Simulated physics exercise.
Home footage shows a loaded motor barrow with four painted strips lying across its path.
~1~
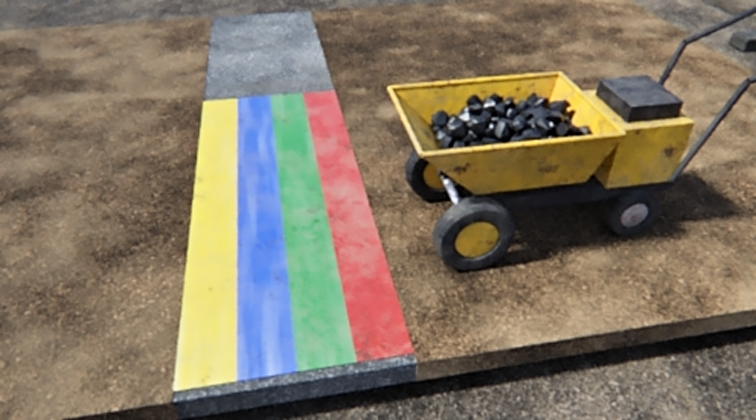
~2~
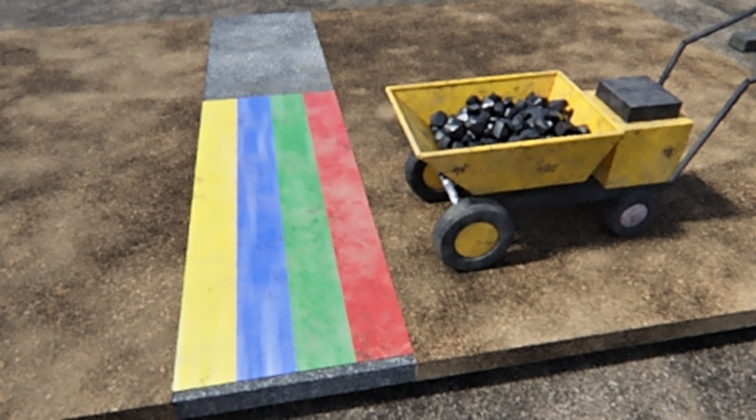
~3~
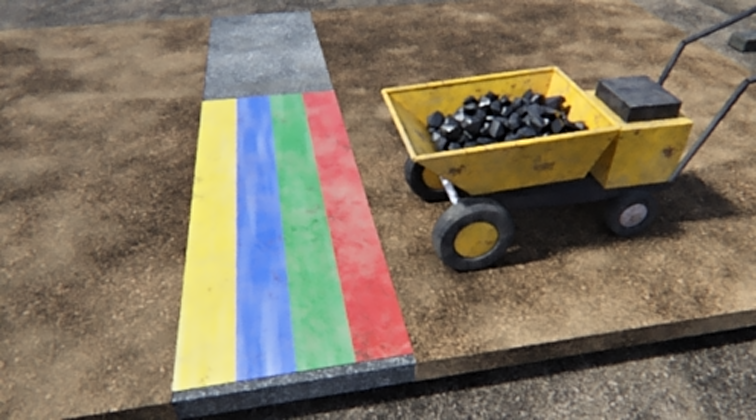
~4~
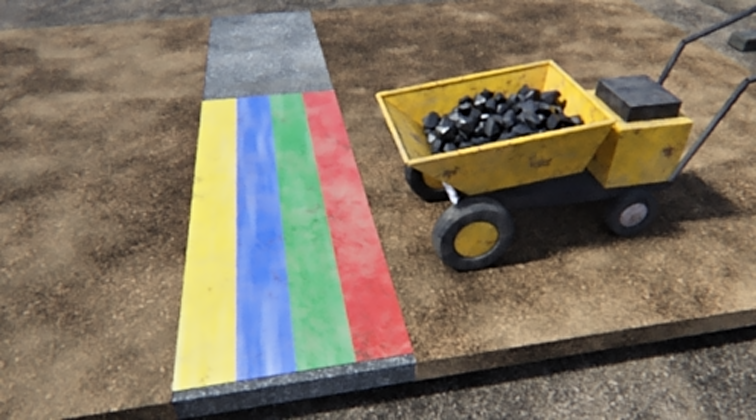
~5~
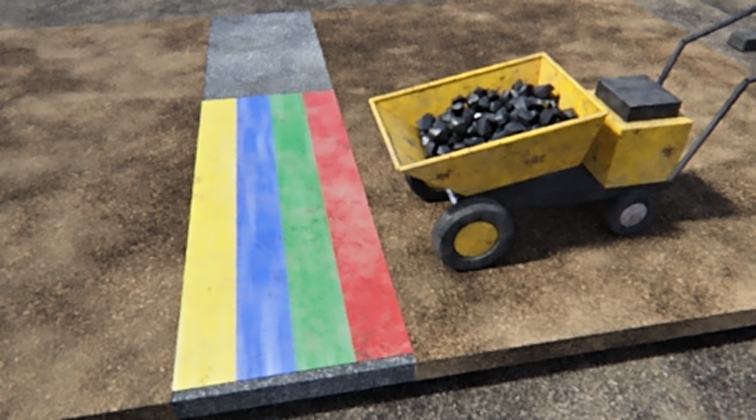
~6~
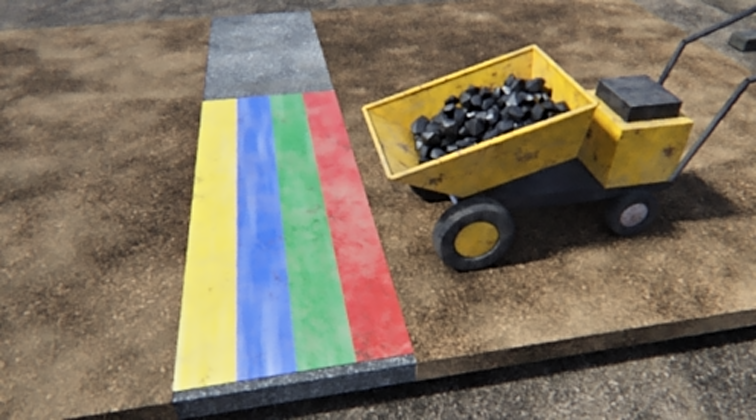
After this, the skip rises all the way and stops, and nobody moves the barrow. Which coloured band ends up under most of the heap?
The green one.
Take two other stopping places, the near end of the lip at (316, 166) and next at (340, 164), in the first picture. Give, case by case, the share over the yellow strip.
The first stop gives 30 per cent; the second gives 30 per cent.
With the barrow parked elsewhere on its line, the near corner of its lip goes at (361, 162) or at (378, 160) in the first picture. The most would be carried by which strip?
On the first try it comes out as the blue one, and on the second as the blue strip.
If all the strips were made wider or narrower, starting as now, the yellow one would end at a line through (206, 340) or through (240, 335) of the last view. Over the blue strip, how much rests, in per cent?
I'd say about 20 % for the first and about 20 % for the second.
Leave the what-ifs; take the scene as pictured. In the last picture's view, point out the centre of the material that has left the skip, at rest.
(302, 242).
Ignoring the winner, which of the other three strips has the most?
Second: The blue strip.
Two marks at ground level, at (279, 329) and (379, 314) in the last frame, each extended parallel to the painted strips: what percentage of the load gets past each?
20 % and 70 %.
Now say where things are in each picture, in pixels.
The first picture shows lip of the skip at (422, 155), level; top of the load at (520, 121), lumps of coal; red strip at (374, 310); green strip at (320, 318); blue strip at (265, 326); yellow strip at (208, 334).
The second picture shows lip of the skip at (420, 156), level; top of the load at (519, 121).
The third picture shows lip of the skip at (415, 159), tipped barely; top of the load at (529, 124).
The fourth picture shows lip of the skip at (408, 164), tipped a little; top of the load at (525, 121).
The fifth picture shows lip of the skip at (400, 170), tipped a little; top of the load at (528, 115).
The sixth picture shows lip of the skip at (391, 179), tipped clearly; top of the load at (521, 110); red strip at (373, 310); green strip at (320, 318); blue strip at (264, 326); yellow strip at (208, 334).
Soon after the last picture, skip tipped steeply; all in the skip.
A little later, skip tipped right over; most in the skip; a small part over the red strip; a small part over the green strip.
Later still, skip tipped right over; about a third in the skip; a small part over the red strip; about a third over the green strip; about a quarter over the blue strip; a small part over the yellow strip; a stray few off the paint.
At rest, skip tipped right over; about a third in the skip; a small part over the red strip; about a third over the green strip; about a quarter over the blue strip; a small part over the yellow strip; a stray few off the paint.
